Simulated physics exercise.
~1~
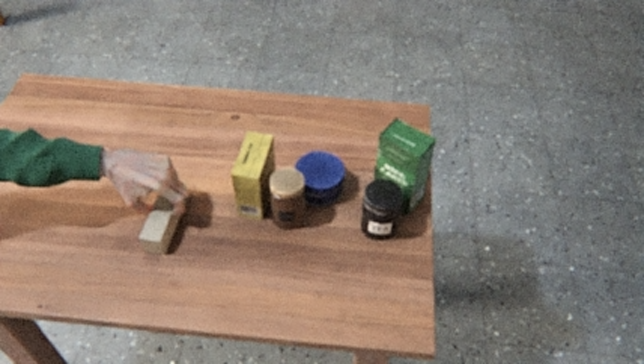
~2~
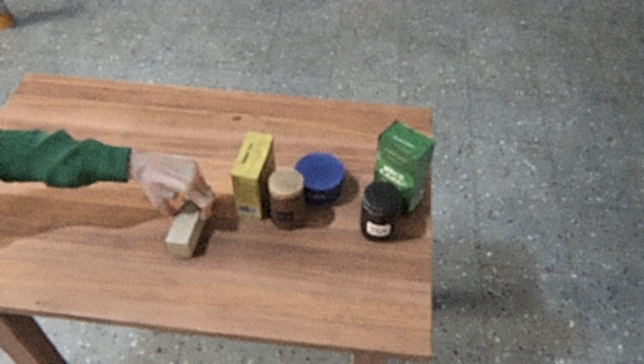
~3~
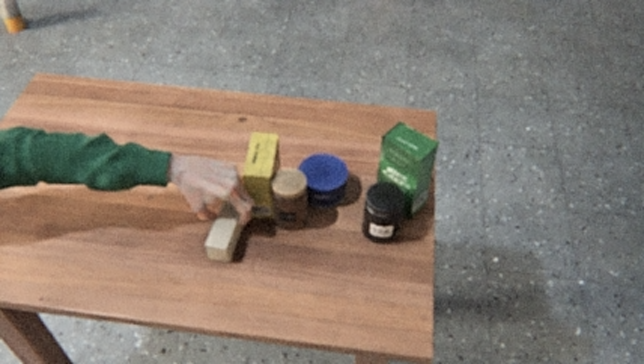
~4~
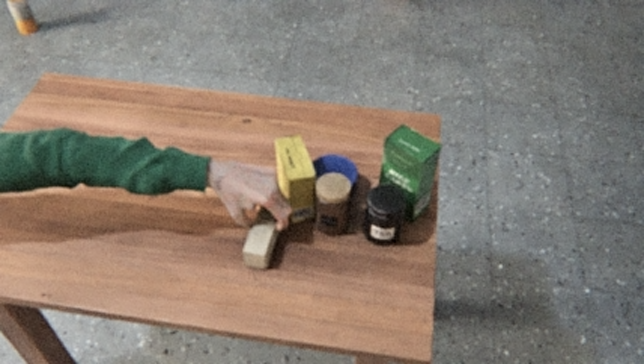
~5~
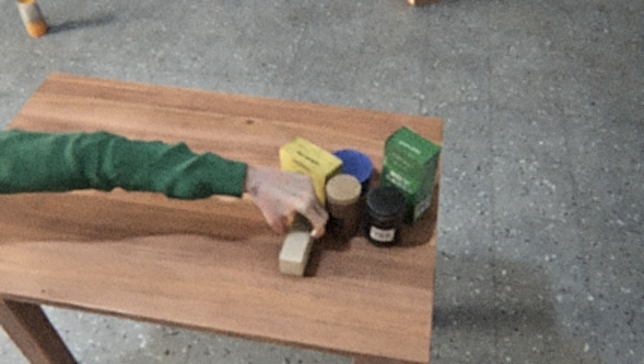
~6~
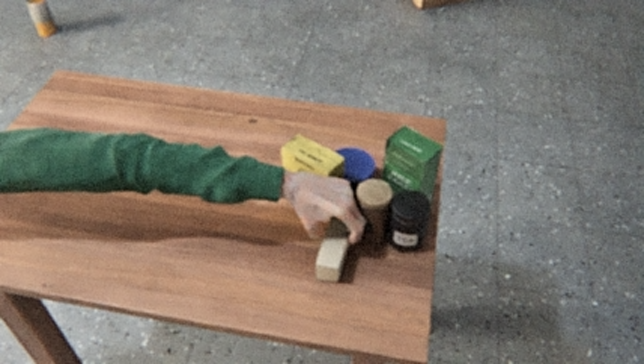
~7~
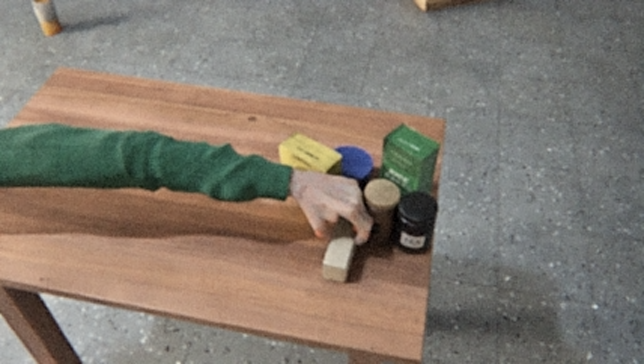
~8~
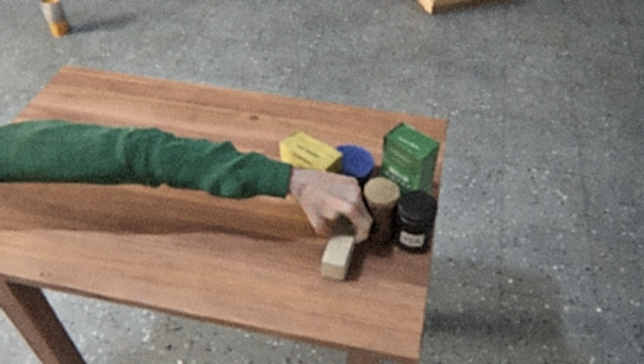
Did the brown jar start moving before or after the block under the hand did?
The brown jar started moving after the block. The hand was already sliding the block to the right while the brown jar stayed in place, and the jar shifted right only later.
